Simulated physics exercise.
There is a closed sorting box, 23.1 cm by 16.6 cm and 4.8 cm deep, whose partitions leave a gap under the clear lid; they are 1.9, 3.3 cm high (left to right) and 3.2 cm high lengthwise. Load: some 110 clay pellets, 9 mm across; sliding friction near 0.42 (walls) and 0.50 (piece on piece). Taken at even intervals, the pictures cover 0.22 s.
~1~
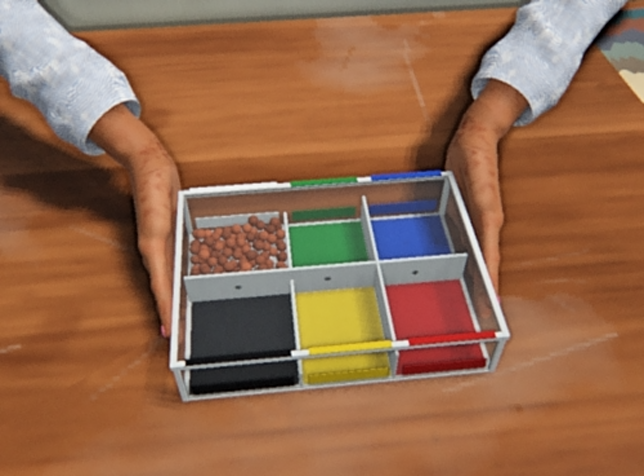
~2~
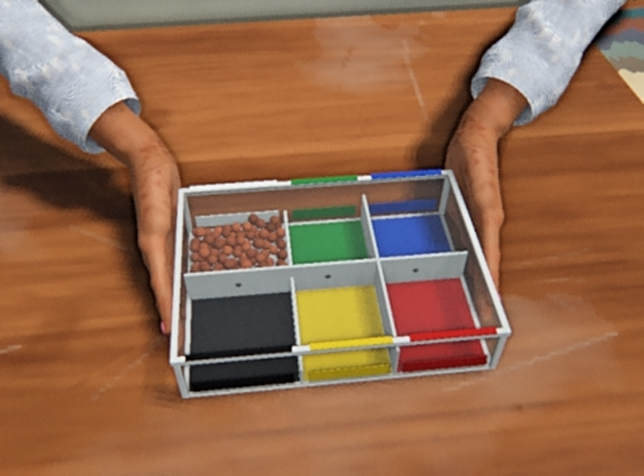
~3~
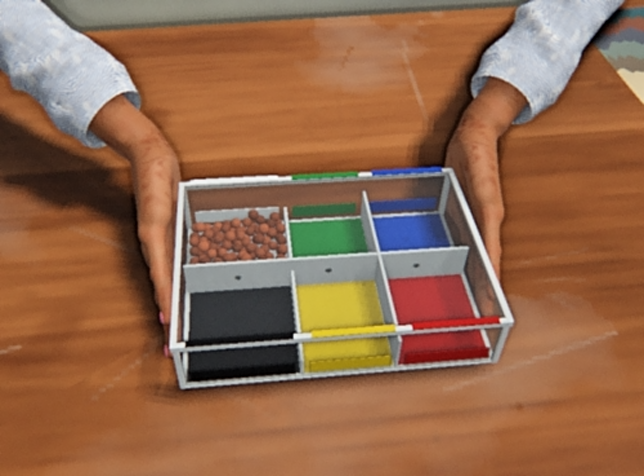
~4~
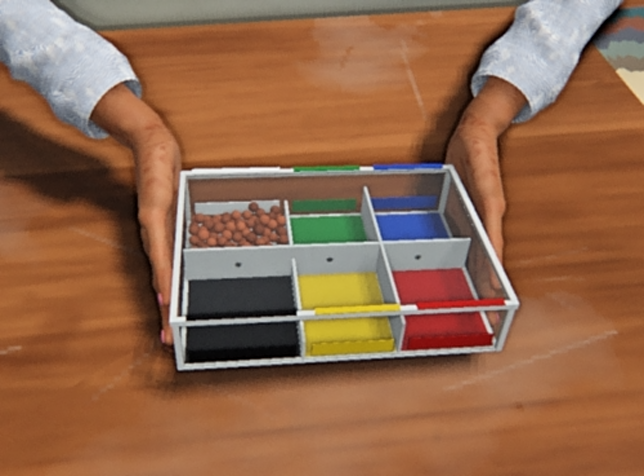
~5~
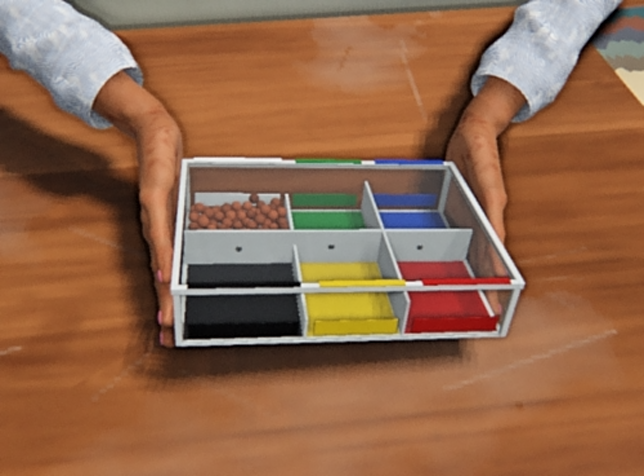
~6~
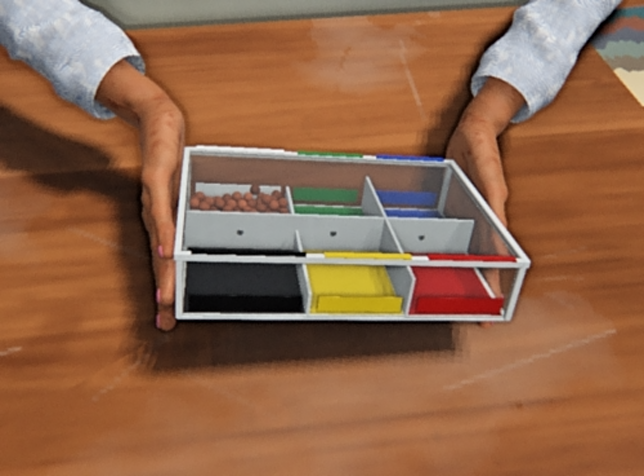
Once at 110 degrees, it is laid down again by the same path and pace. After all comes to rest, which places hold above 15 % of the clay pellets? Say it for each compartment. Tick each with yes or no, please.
Red - no; blue - no; green - yes; yellow - no; white - yes; black - no.
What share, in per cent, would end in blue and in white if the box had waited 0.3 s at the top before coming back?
Then blue keeps 5% and white keeps 55%.
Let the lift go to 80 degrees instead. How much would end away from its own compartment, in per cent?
Some 30 per cent.
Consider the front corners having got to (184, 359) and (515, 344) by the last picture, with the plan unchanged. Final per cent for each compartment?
Result - red: 45 %; blue: 0 %; green: 5 %; yellow: 40 %; white: 10 %; black: 0 %.
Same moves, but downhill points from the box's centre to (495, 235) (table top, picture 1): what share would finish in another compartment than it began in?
My best guess is some 100 per cent.
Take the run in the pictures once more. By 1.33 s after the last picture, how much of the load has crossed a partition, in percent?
My estimate is some 50 percent.
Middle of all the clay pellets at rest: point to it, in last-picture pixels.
About (280, 234).
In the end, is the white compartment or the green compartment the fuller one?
The larger amount is in the white one.
Then, 0.80 s after the last picture, tilt 110 degrees; green 25 %, white 75 %.
Then, 1.33 s after the last picture, tilt 48 degrees; blue 5 %, green 45 %, white 50 %.
Then, 1.92 s after the last picture, tilt 0 degrees; blue 5 %, green 45 %, white 50 %.
In the end, red 0 %, blue 5 %, green 45 %, yellow 0 %, white 50 %, black 0 %.
